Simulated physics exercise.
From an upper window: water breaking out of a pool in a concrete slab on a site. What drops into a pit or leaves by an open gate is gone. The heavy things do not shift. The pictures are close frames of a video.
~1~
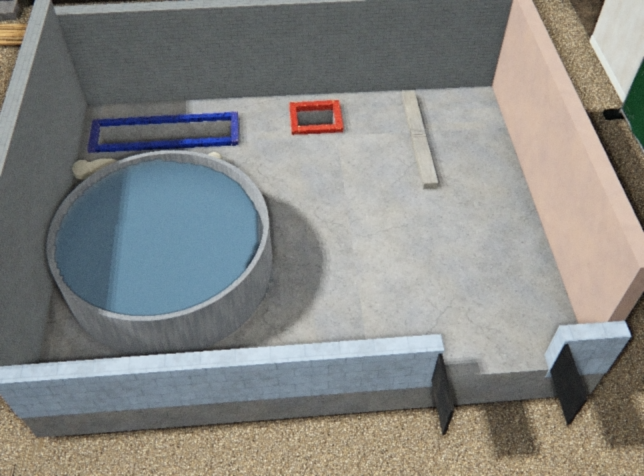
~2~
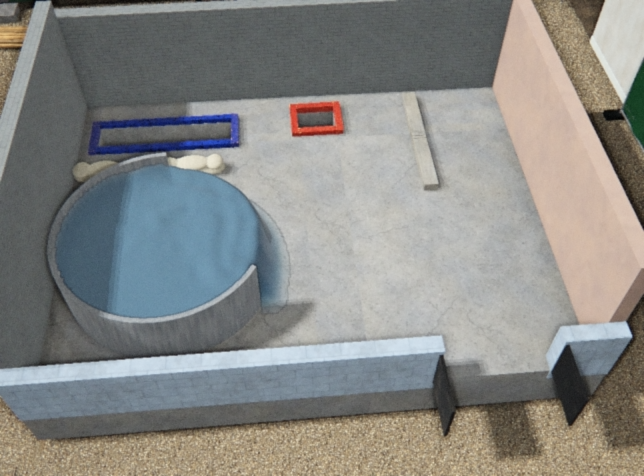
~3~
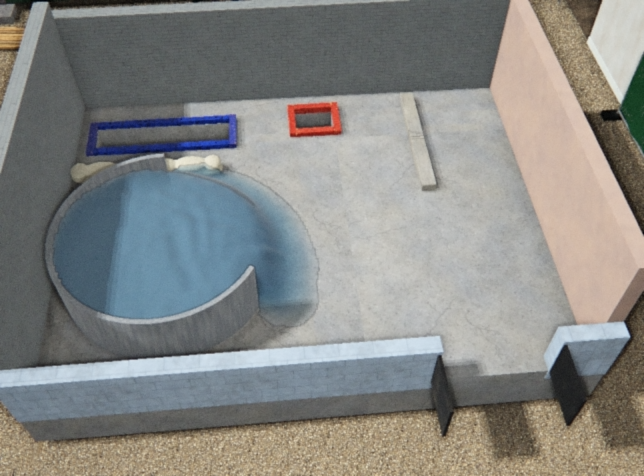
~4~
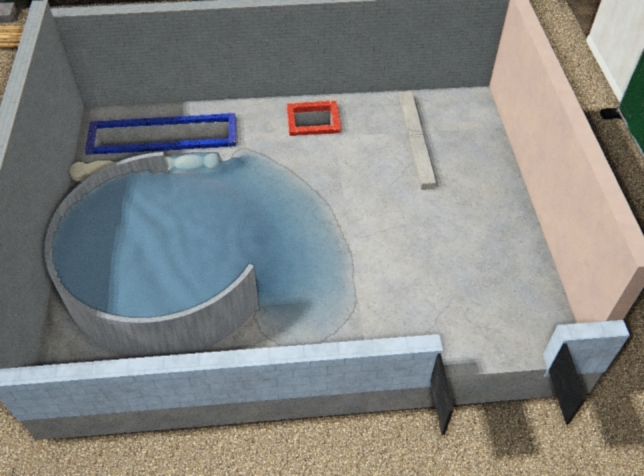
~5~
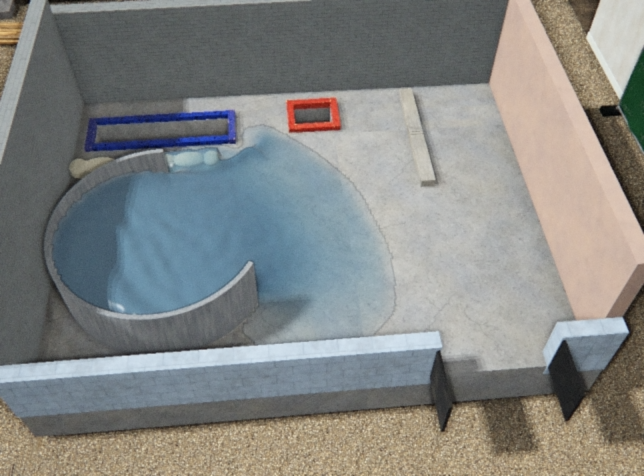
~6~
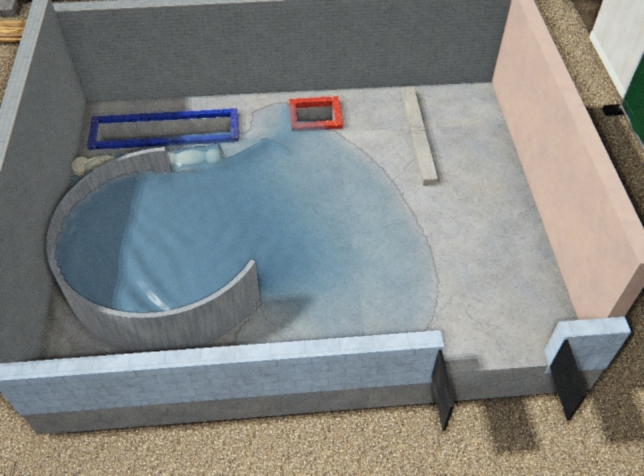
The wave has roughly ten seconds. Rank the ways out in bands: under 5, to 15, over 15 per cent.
In the end: The gate takes over 15 %; the red pit takes from 5 to 15 %; the blue pit takes under 5 %.
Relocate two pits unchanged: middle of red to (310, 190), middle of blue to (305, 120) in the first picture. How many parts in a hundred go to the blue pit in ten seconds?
Roughly, in per cent: Blue 15.
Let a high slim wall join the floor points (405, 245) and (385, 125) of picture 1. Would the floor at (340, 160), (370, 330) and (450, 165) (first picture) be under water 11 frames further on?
In turn: Under water, awash, free of water.
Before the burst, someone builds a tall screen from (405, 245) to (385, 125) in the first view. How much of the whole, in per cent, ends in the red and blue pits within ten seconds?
Parts in a hundred: Red 20, blue 4.
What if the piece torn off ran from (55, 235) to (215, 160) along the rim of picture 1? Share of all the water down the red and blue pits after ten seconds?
Roughly, in per cent: Red 4, blue 25.
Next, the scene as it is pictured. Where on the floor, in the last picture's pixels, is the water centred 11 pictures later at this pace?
Near (301, 213).
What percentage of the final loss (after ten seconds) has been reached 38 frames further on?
I make it 55 per cent.
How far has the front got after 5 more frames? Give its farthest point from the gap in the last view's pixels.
I would point to (576, 347).
A moment on, water covers 75 % of the floor; the gate 0 %, the red pit 2 %, the blue pit 1 %.
Next, water covers 85 % of the floor; the gate 1 %, the red pit 4 %, the blue pit 1 %.
Then, water covers 90 % of the floor; the gate 3 %, the red pit 7 %, the blue pit 1 %.
Later, water covers 95 % of the floor; the gate 10 %, the red pit 10 %, the blue pit 1 %.
In the end, water covers 95 % of the floor; the gate 24 %, the red pit 11 %, the blue pit 3 %.
